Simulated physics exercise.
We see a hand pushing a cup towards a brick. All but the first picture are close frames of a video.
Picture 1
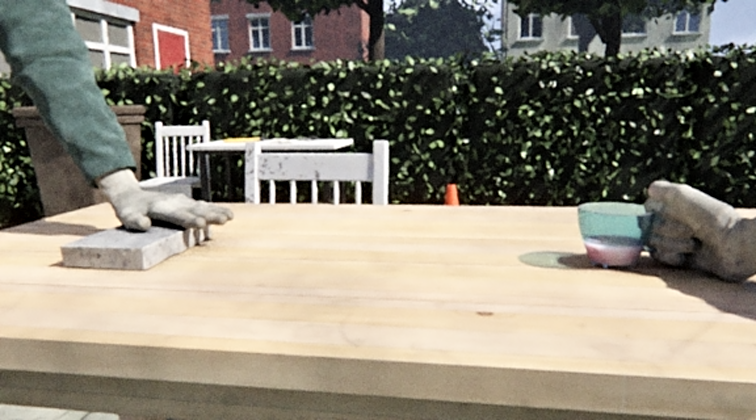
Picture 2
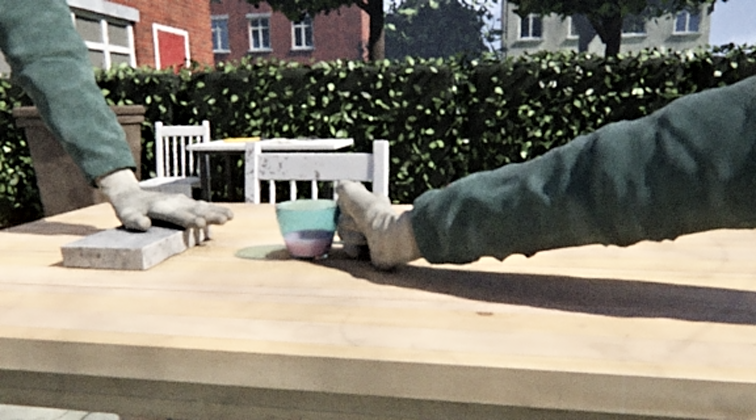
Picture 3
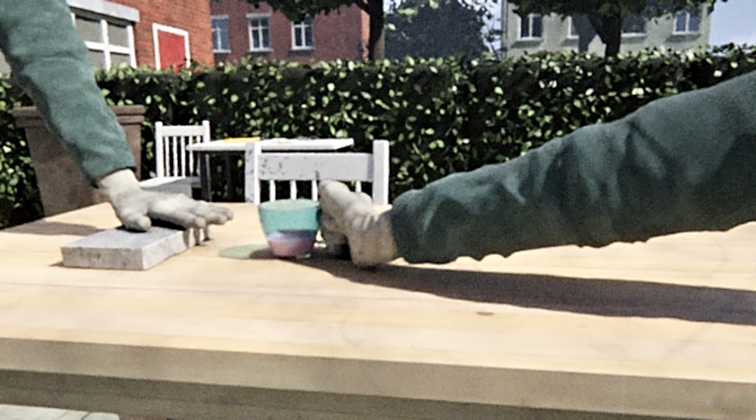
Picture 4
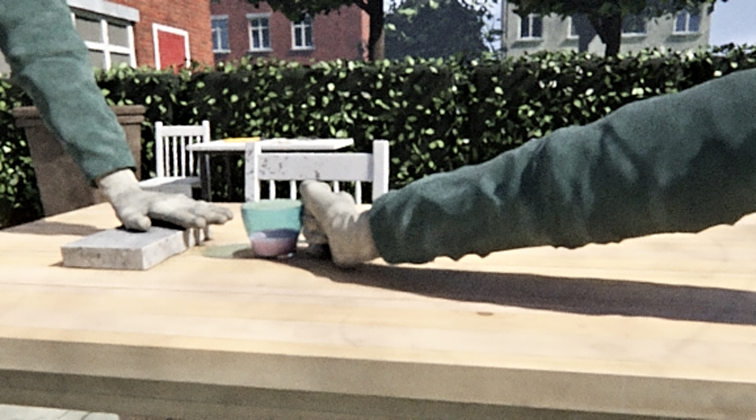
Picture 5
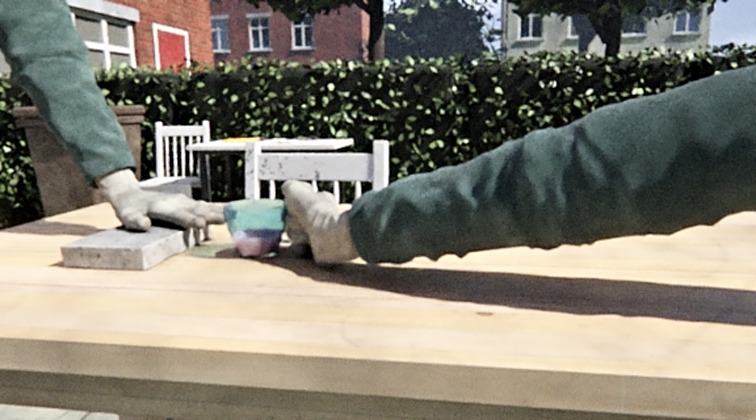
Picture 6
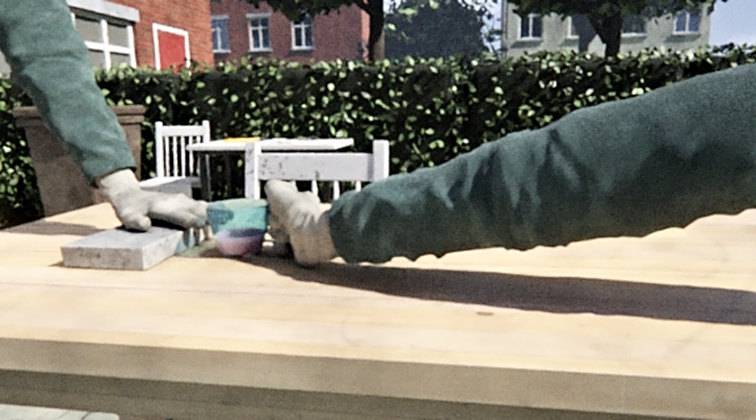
The clip shows a gloved hand pushing a partly filled, see-through cup leftward across a wooden table, from the right side to close beside a grey brick, while another gloved hand rests still on the brick.
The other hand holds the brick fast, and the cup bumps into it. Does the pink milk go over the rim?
At the stop the cup holds.
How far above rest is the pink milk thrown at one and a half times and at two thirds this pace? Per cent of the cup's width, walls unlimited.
In turn 40 and 20 per cent.
Next, the cup meets the brick.
After that, the pink milk surges up the wall; the wave climbs under half way to the rim.
Finally, the cup stands at the brick; its rim is dry.
